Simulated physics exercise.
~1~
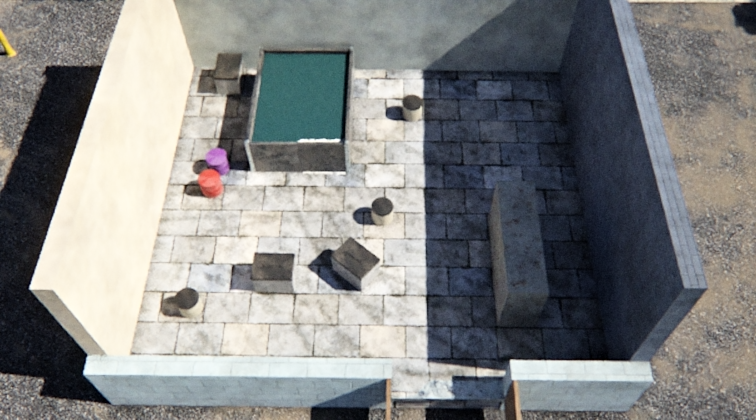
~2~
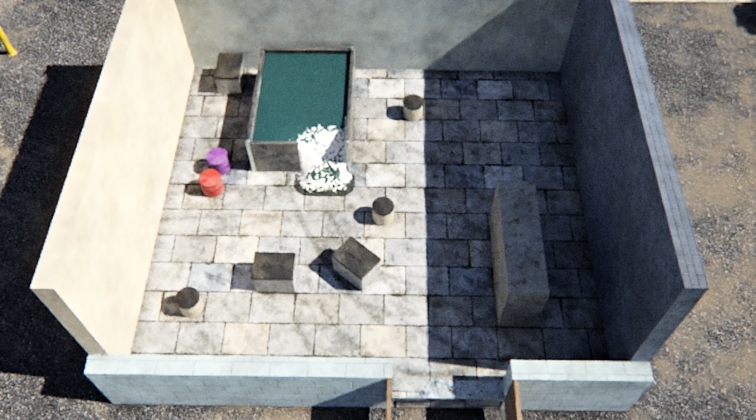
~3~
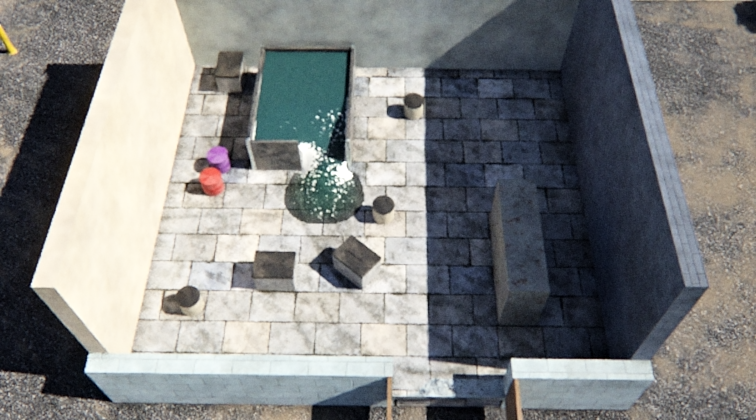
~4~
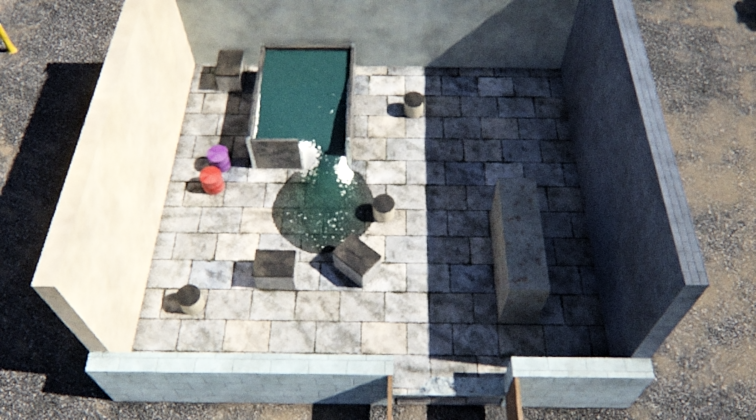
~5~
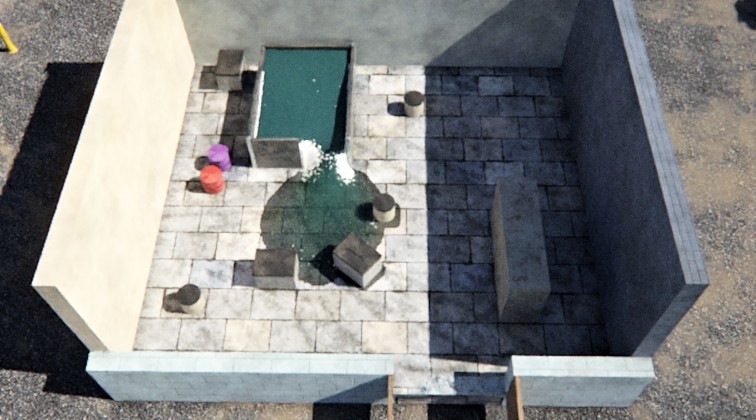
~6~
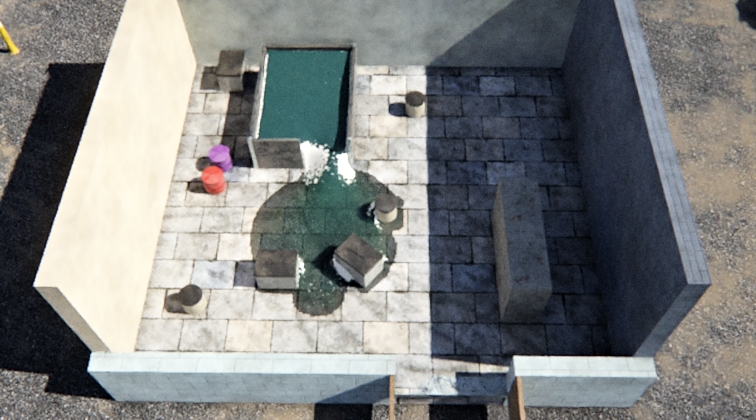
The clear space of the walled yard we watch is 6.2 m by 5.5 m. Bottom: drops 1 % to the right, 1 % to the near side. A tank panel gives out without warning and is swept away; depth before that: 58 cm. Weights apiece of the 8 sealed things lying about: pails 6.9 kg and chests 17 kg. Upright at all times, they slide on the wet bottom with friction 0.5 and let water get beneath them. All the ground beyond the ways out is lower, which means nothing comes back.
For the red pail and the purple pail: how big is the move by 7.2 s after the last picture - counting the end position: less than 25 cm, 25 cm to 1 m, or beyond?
As I see it, chances are the red pail won't really stir; chances are the purple pail won't really stir.
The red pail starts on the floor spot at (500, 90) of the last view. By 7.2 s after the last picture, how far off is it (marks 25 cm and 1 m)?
In the end it keeps its place.
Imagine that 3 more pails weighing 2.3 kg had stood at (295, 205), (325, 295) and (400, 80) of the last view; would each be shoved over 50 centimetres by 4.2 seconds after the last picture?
So that's beyond the threshold, beyond the threshold and within the threshold, in that sequence.
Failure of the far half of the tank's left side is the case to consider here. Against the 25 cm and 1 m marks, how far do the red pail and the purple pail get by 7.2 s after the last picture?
If so, the red pail is washed away, the purple pail is washed away.
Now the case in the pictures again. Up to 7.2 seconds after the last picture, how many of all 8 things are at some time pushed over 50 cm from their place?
My count gives 4.
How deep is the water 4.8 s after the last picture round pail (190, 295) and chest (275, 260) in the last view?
Around 5 cm and 6 cm.
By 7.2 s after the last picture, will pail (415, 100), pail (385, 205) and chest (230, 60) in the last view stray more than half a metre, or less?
In sequence - stayed below the line; crossed the line; stayed below the line.
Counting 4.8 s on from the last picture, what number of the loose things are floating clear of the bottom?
The count is 0.
Then, 0.9 s after the last picture the red pail is near (212, 175), 0.0 m from its start, aground; the purple pail is near (219, 153), 0.0 m from its start, aground; 0 of 8 are out; 0 afloat.
Then, 2.8 s after the last picture the red pail is near (212, 175), 0.0 m from its start, aground; the purple pail is near (219, 153), 0.0 m from its start, aground; 1 of 8 are out; 1 afloat.
Then, 4.8 s after the last picture the red pail is near (212, 175), 0.0 m from its start, aground; the purple pail is near (219, 153), 0.0 m from its start, aground; 1 of 8 are out; 0 afloat.
Then, 7.2 s after the last picture the red pail is near (212, 175), 0.0 m from its start, aground; the purple pail is near (219, 153), 0.0 m from its start, aground; 1 of 8 are out; 0 afloat.
